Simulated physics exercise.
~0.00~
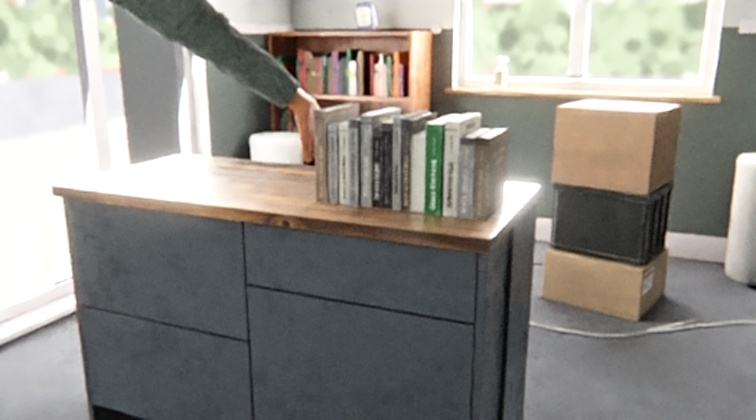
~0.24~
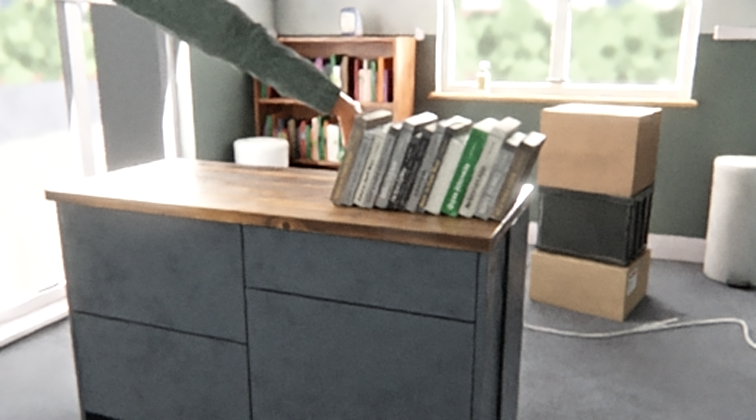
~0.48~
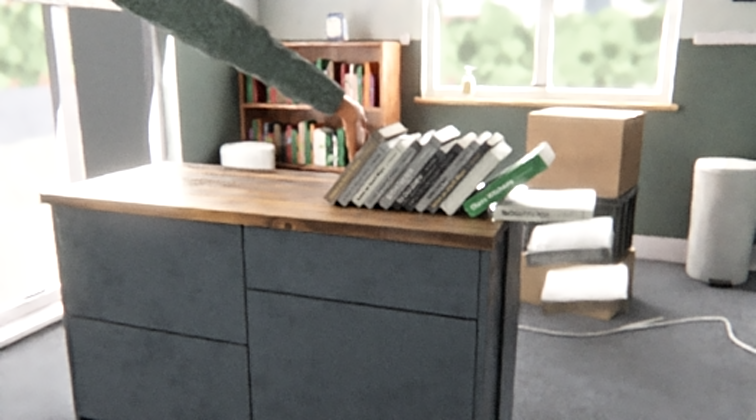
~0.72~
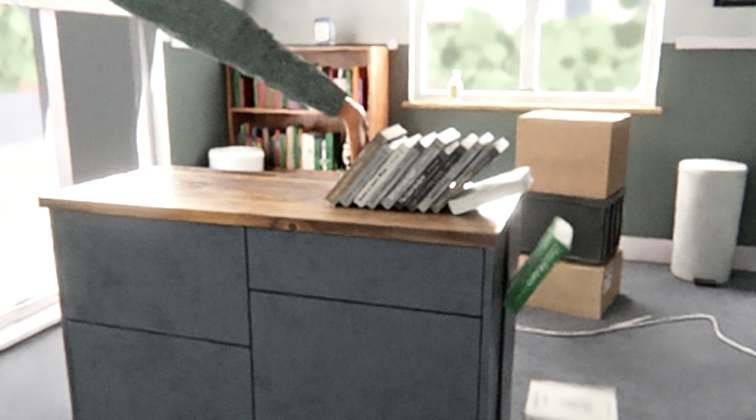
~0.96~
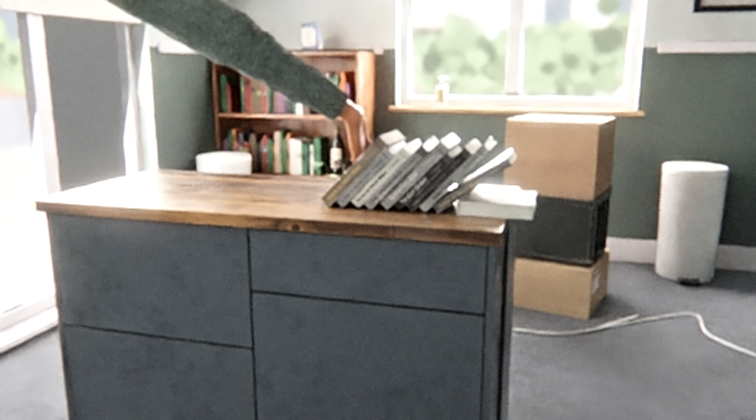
A hand pushes a row of books along a worktop, tipping several off the right end.
